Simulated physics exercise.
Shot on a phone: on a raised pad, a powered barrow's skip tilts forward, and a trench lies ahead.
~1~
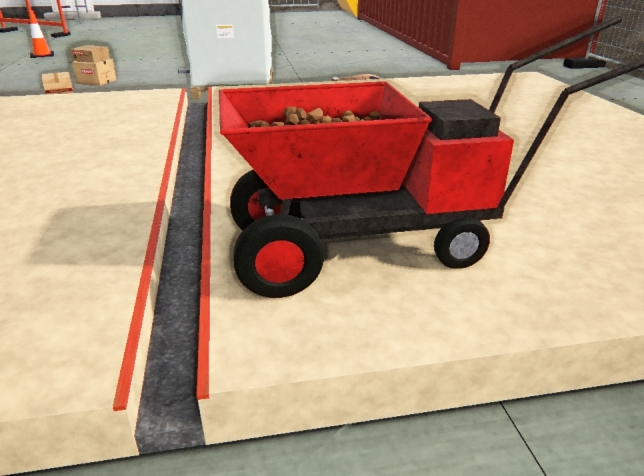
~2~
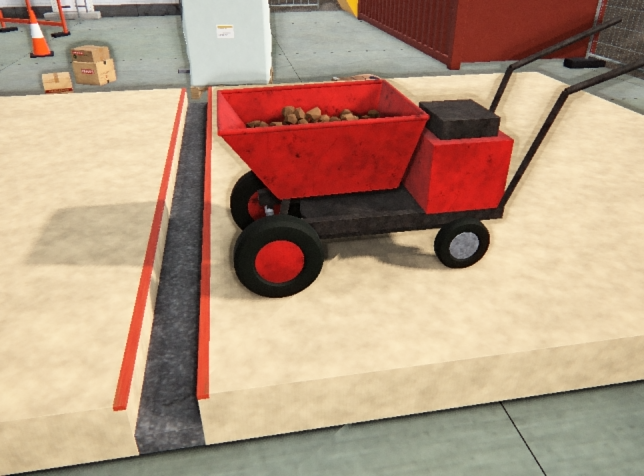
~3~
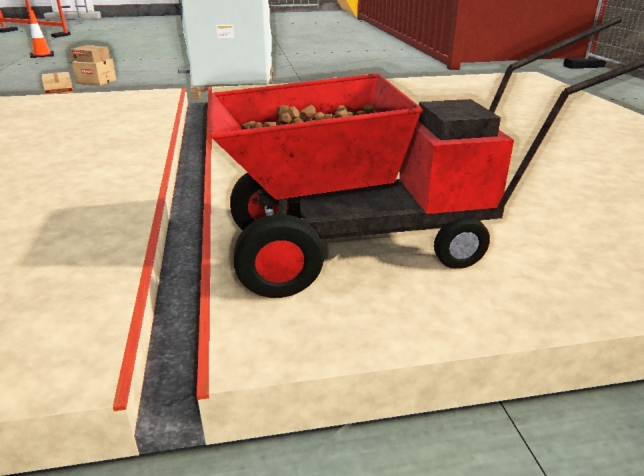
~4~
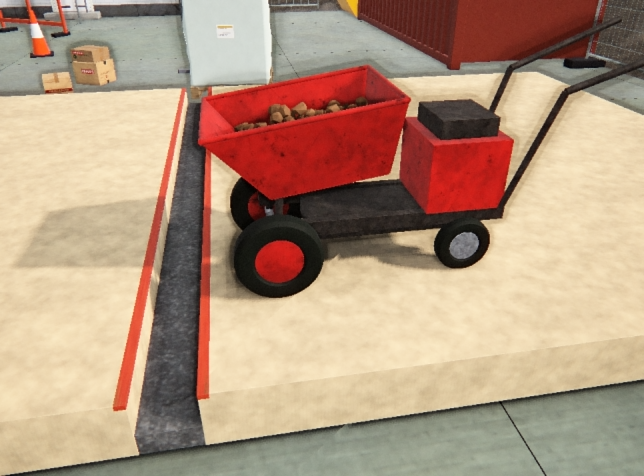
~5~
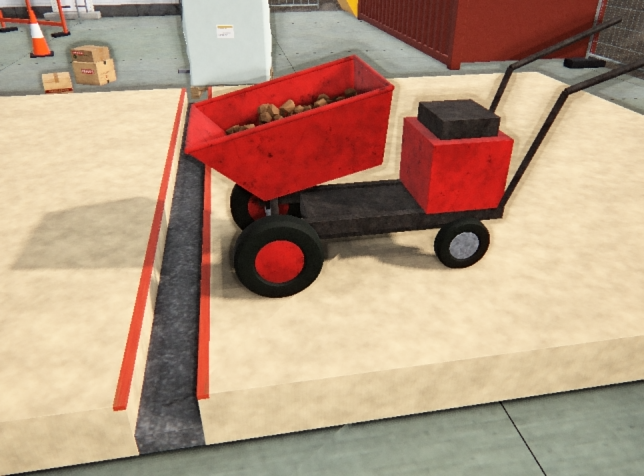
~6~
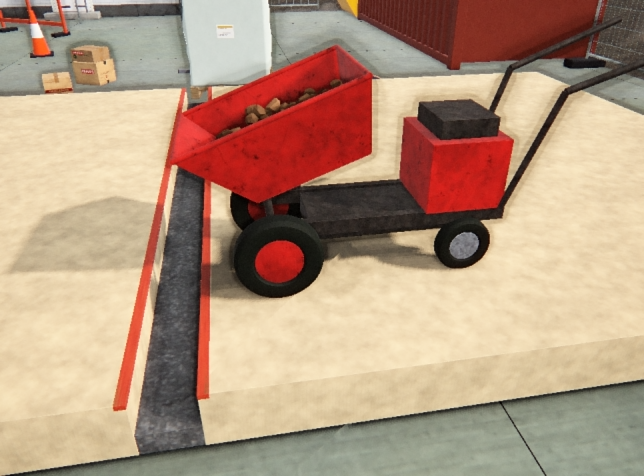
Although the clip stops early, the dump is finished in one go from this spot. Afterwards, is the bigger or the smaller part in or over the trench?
The smaller part is.
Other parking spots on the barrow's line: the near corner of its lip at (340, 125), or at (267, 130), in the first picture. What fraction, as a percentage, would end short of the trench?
Trial 1 around 30 %, trial 2 around 0 %.
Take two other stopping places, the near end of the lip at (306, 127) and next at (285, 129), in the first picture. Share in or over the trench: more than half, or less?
Respectively: The bigger portion, the bigger portion.
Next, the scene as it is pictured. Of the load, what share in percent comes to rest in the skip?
That comes to about 10 per cent or so.
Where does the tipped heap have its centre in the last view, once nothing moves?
Resting centre, last frame: Roughly (97, 276).
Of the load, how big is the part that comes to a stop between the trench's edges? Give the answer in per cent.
It works out to roughly 5 percent of the load.
Soon after the last picture, skip tipped steeply; all in the skip.
A little later, skip tipped right over; nearly all in the skip; a small part beyond it; a stray few falling.
Later still, skip tipped right over; about a third in the skip; a stray few in or heaped over the trench; about two thirds beyond it.
By the end, skip tipped right over; a small part in the skip; a small part in or heaped over the trench; most beyond it.
